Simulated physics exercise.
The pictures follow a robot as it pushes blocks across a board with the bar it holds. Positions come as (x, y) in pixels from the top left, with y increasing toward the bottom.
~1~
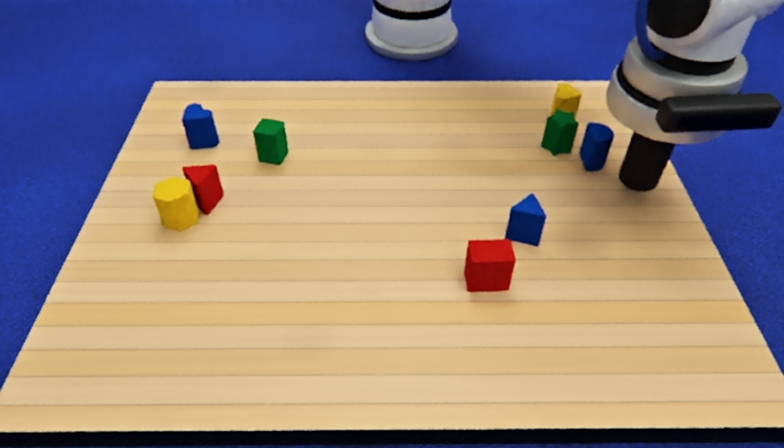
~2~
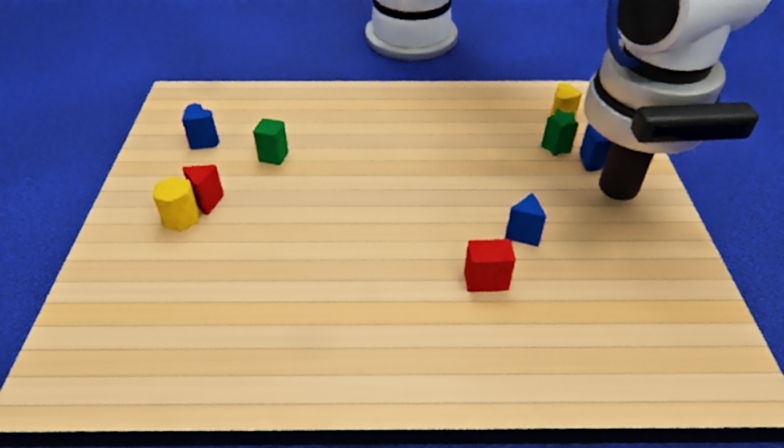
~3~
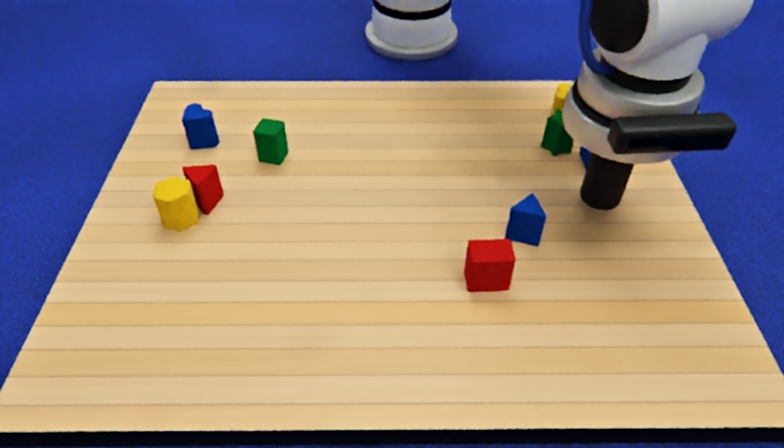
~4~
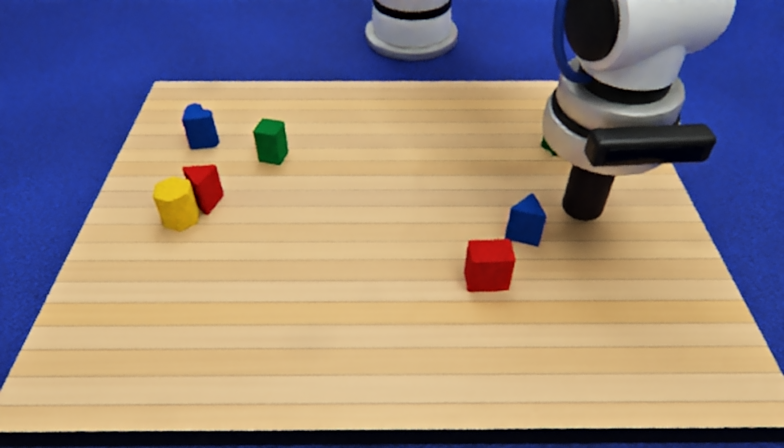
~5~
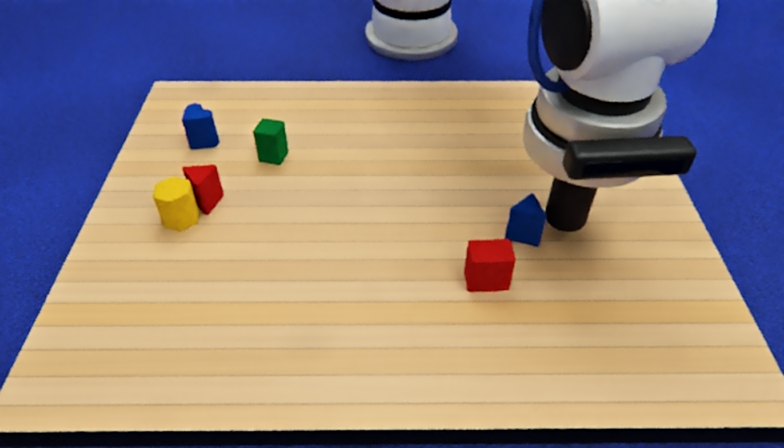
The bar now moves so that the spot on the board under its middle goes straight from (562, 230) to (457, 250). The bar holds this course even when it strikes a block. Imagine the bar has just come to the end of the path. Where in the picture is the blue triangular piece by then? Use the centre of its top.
At (427, 223).
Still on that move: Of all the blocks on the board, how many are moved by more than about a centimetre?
The push moves one block more than 1 cm.
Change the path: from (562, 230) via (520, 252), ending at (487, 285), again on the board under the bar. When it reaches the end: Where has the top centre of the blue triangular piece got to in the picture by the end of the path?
Roughly at (489, 214).
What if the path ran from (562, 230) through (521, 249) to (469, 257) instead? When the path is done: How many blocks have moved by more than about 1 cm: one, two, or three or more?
The answer is one block, counting only moves over 1 cm.
What follows on the original path. One third of the way, bar (530, 225); blue triangular piece (503, 210).
Two thirds of the way, bar (494, 232); blue triangular piece (465, 216).
At the end, bar (458, 239); red rectangular block unmoved; blue triangular piece (427, 223).
